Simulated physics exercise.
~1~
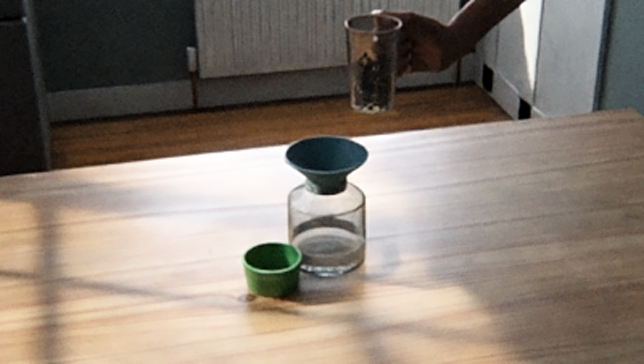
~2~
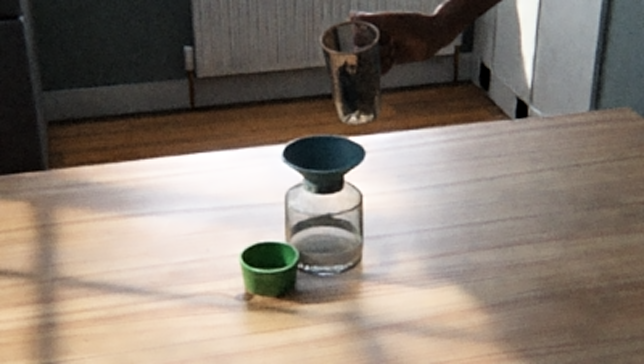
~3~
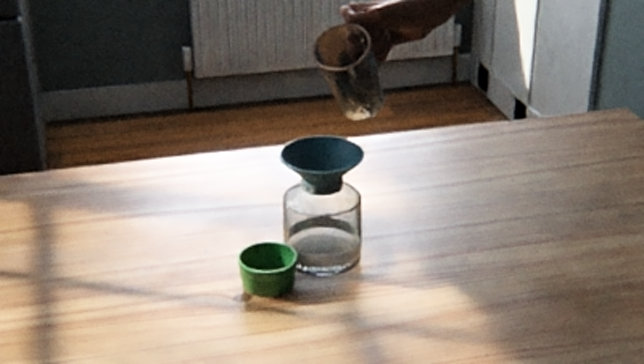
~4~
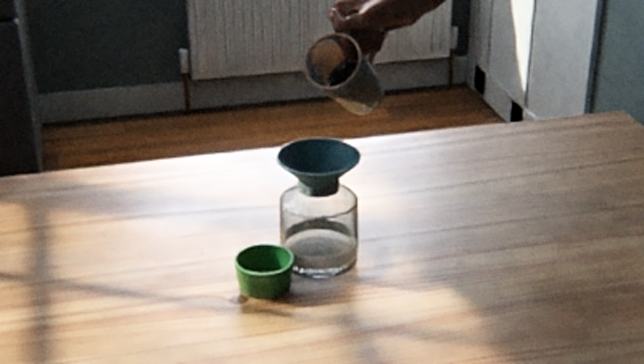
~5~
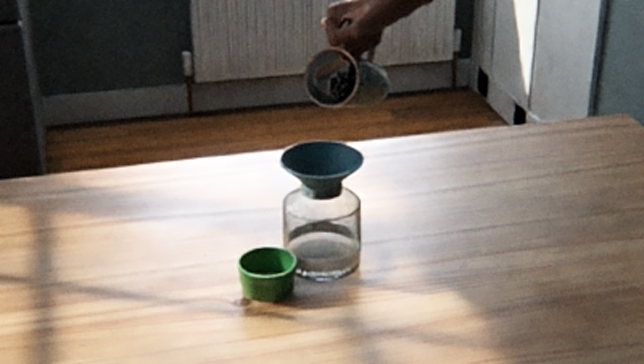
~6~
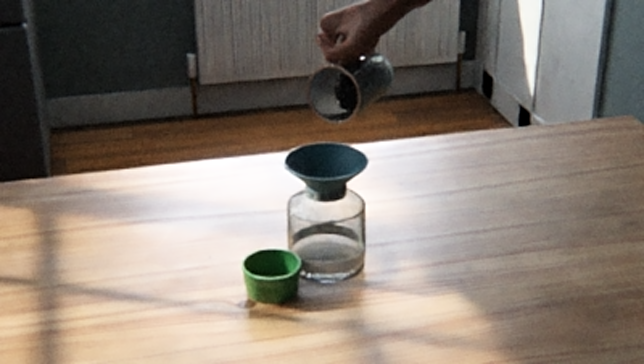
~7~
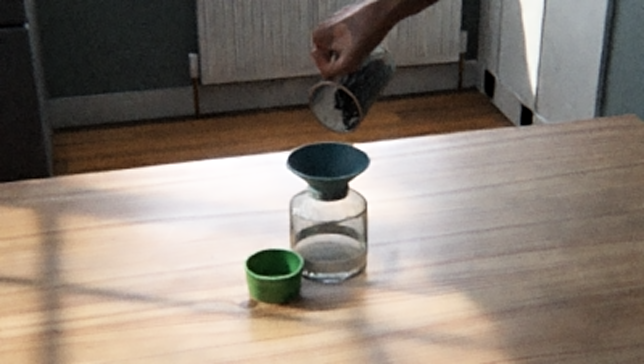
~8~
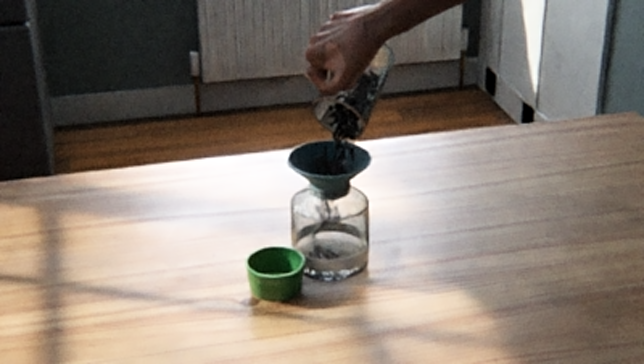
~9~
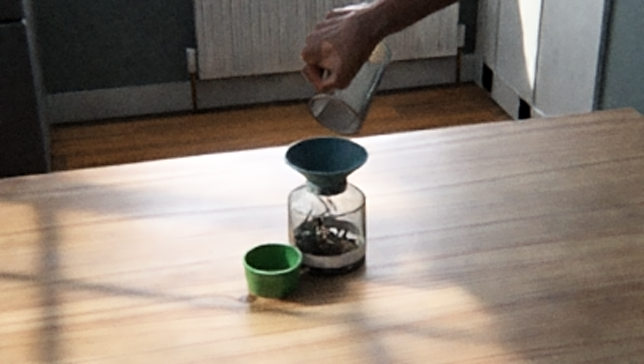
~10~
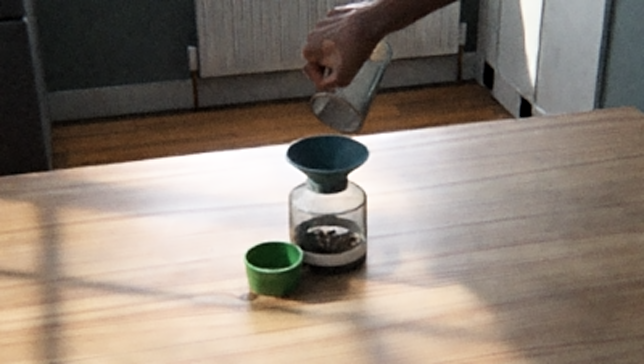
A hand tipped a clear cup of small dark screws over a blue funnel set in a glass jar, beside a green dish on a wooden table, until they poured through and settled in the jar, leaving the cup empty.
